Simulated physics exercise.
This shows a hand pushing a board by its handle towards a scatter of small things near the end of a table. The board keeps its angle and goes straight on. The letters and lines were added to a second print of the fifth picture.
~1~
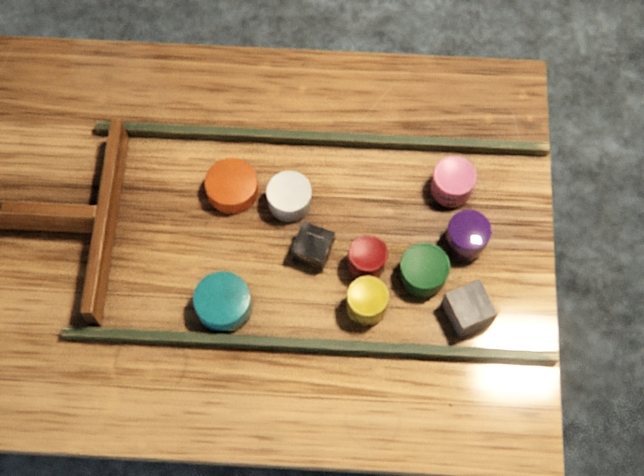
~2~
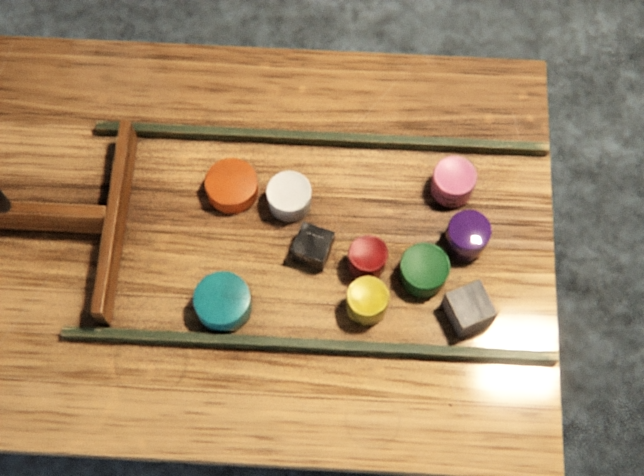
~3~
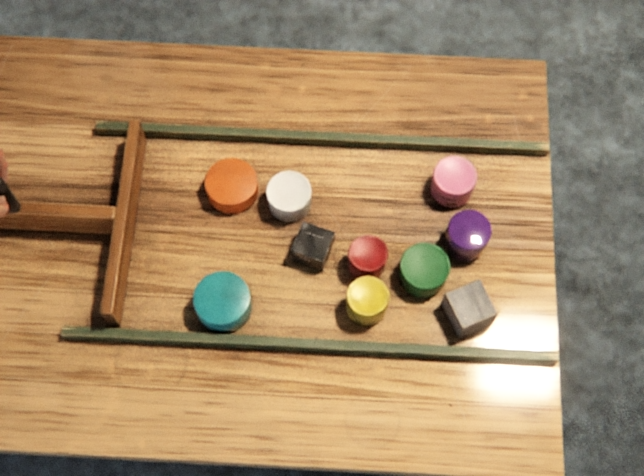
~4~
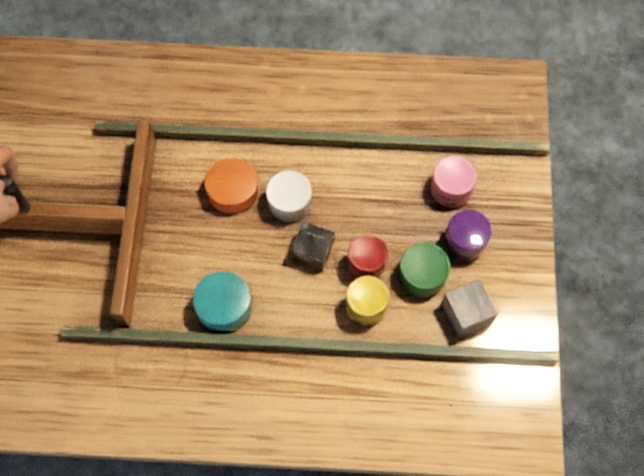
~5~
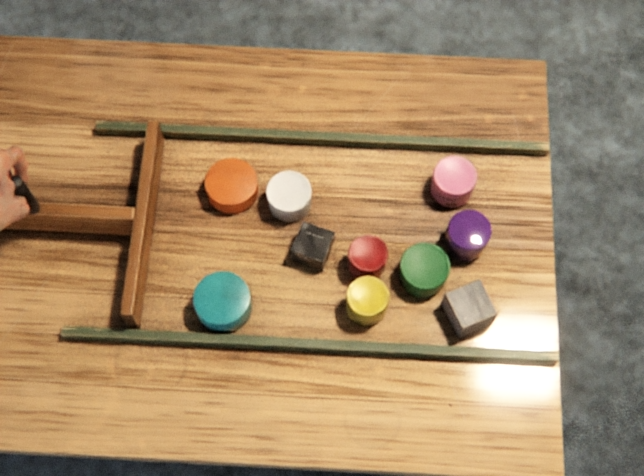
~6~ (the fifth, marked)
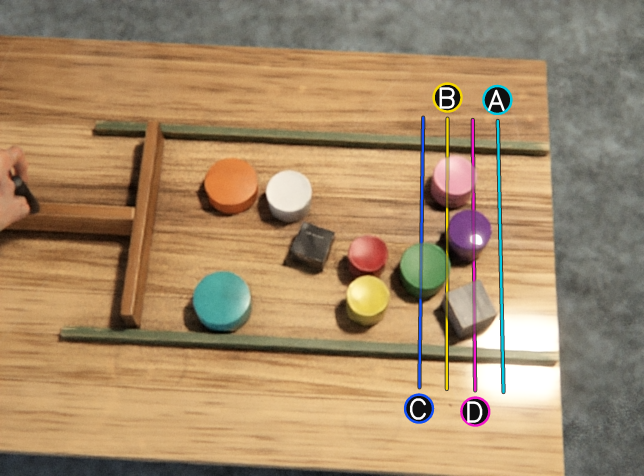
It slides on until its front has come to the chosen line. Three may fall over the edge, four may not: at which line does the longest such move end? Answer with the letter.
D is the last line within the limit.
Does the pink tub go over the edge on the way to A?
By then, yes.
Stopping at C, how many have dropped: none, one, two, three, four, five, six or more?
By then, none.
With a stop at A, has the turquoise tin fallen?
No.
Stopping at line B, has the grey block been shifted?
By then, yes.
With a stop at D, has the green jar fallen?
Yes.
On the marked copy, A at (501, 248); B at (447, 246); C at (421, 244); D at (474, 247).
With D. Early on, board (260, 220); turquoise tin (290, 306); orange tin (298, 182).
Further on, board (380, 226); grey block (498, 316); green jar (482, 270).
At the end, board (474, 230); green jar over the edge; grey block over the edge; two fallen.
As for the rest, A drops six; B is within the limit but short; C is within the limit but short.
